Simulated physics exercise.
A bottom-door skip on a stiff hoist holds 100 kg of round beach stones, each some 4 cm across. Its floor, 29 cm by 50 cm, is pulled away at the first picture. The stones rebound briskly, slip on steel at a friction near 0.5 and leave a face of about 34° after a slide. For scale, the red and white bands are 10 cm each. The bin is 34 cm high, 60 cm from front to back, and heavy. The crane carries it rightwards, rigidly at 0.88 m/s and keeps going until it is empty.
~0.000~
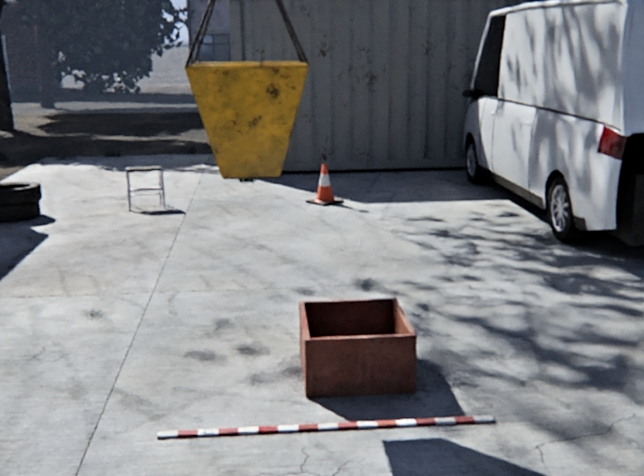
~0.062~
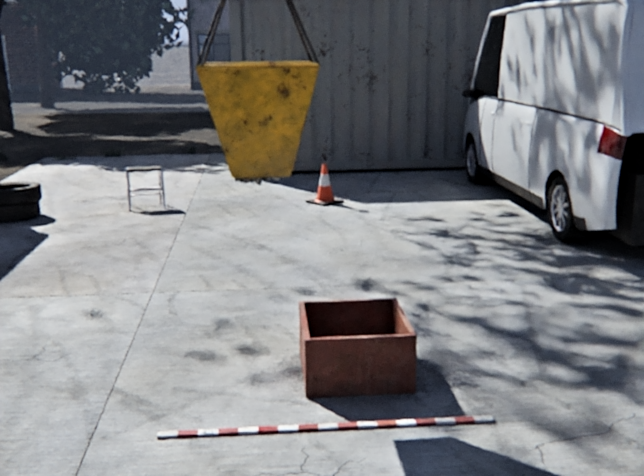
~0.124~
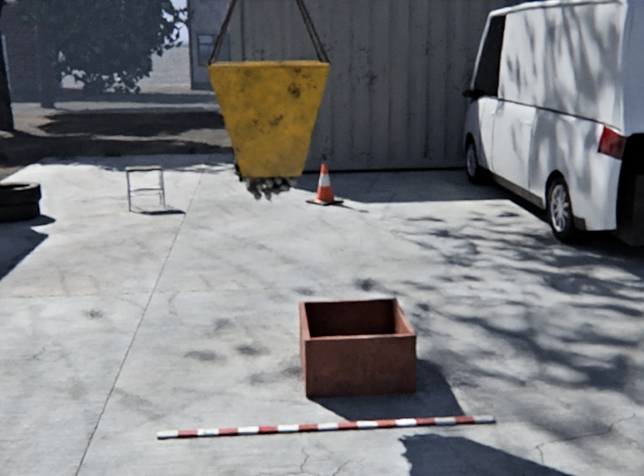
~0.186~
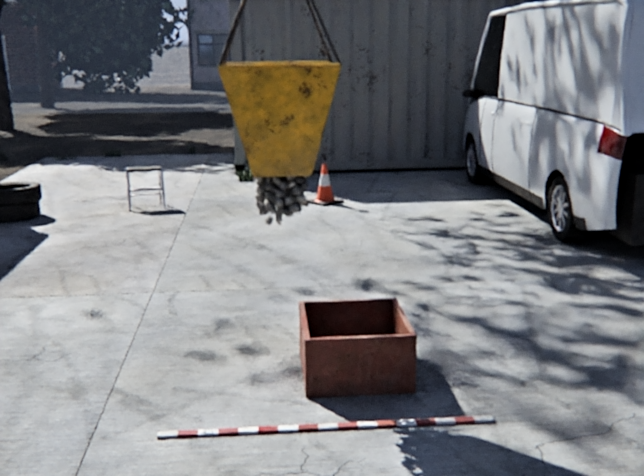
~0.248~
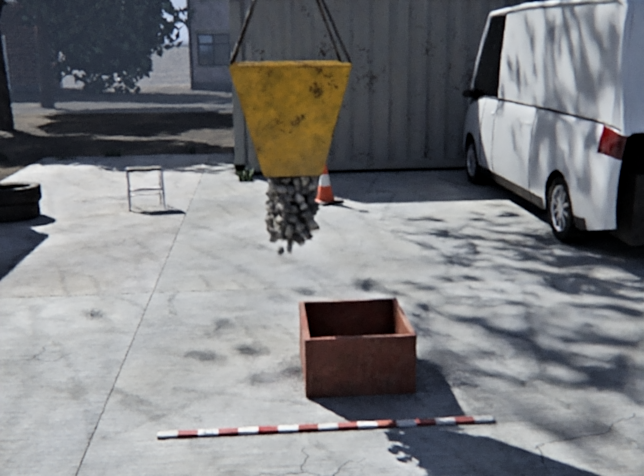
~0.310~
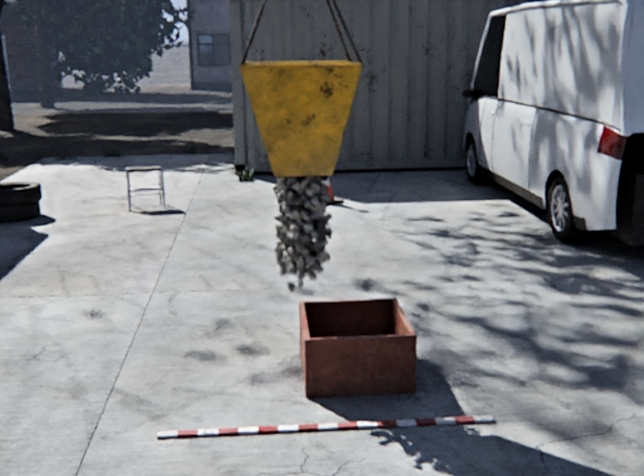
A yellow hopper hanging from cables moves steadily rightwards above a concrete yard, and grey lumps begin dropping from its bottom, lengthening into a thick stream above and to the left of an open reddish-brown bin.
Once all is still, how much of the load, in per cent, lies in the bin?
About 97 per cent.
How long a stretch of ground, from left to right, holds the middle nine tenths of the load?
Roughly 50 cm.
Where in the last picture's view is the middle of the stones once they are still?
Their middle is at about (358, 347).
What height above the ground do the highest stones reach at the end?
Some 32 cm high.
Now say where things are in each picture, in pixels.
In the first frame, the outlet is at (251, 168); nothing has dropped yet.
In the second frame, the outlet is at (261, 167); 4 % is out.
In the third frame, outlet at (272, 167), the stream shows down to (269, 191); 88 % still inside.
In the fourth frame, outlet at (282, 167), the stream shows down to (280, 214); 76 % still inside.
In the fifth frame, outlet at (293, 167), the stream shows down to (291, 242); 62 % still inside.
In the sixth frame, outlet at (303, 166), the stream shows down to (301, 276); 48 % still inside.
After 0.7 s, 0 % in the bottom-door skip, 2 % falling or lying left of the bin, 97 % falling or lying in the bin, 1 % falling or lying beside or right of the bin; the stones farthest right are at (397, 354).
After 1.1 s, 0 % in the bottom-door skip, 2 % falling or lying left of the bin, 97 % falling or lying in the bin, 1 % falling or lying beside or right of the bin; the stones farthest right are at (396, 339).
After 1.7 s, 0 % in the bottom-door skip, 2 % falling or lying left of the bin, 97 % falling or lying in the bin, 1 % falling or lying beside or right of the bin; the stones farthest right are at (396, 329).
After 2.6 s, 0 % in the bottom-door skip, 2 % falling or lying left of the bin, 97 % falling or lying in the bin, 1 % falling or lying beside or right of the bin; the stones farthest right are at (396, 329).
After 4.5 s, 0 % in the bottom-door skip, 2 % left of the bin, 97 % in the bin, 1 % beside or right of the bin; the stones farthest right are at (396, 329).
